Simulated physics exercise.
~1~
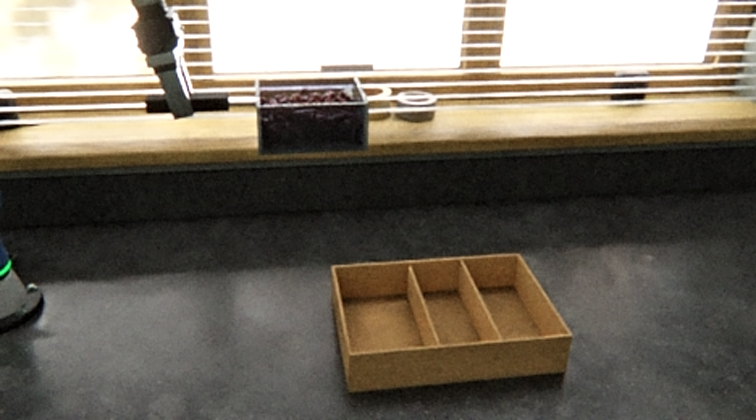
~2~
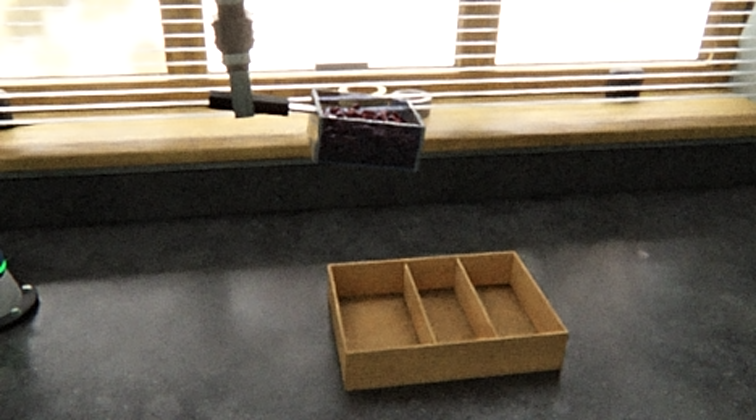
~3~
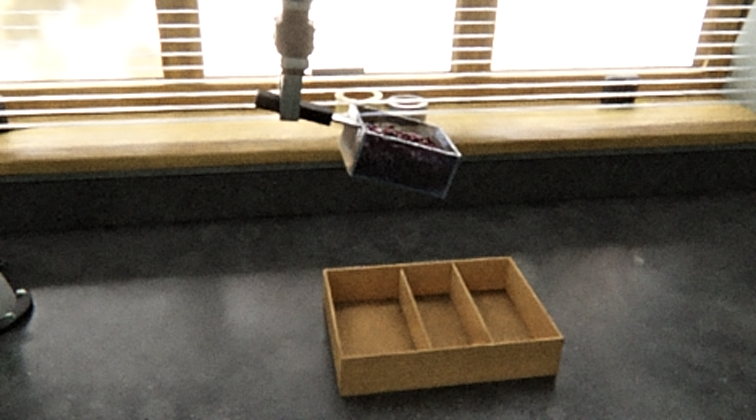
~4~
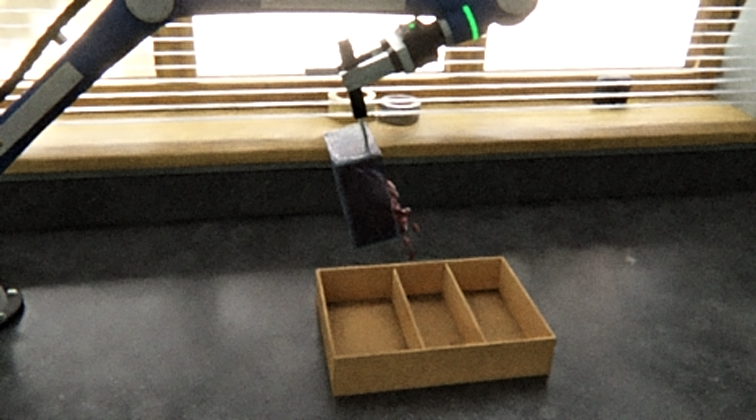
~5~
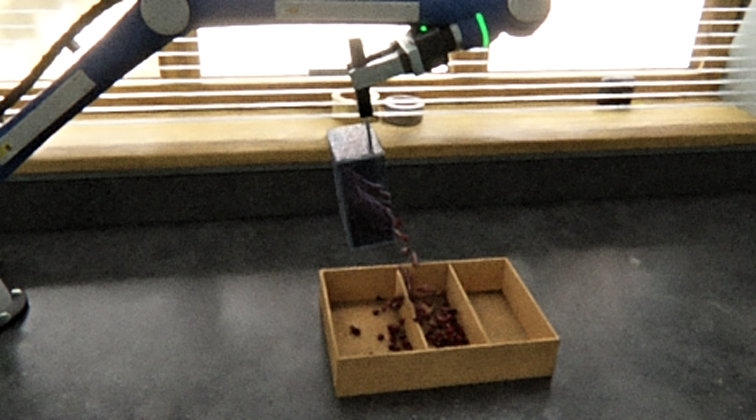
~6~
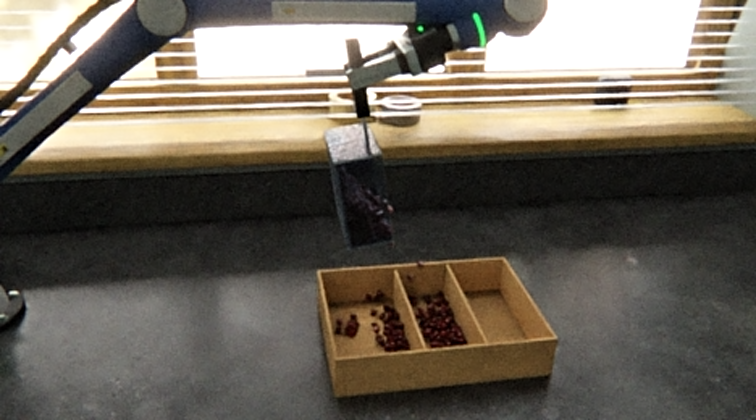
A robot arm carries an open, clear-sided box of dark red dried beans by its handle, moving it right from the windowsill side of a dark table. Below sits a shallow wooden crate with three compartments, which stays put. As the box comes closer, it begins to tip forward, then swings steeply downward, and beans start spilling from its lower end. They fall into the middle compartment and also scatter into the left one. The arm then holds still with the box steeply tilted, many beans still inside, while the right compartment remains empty.
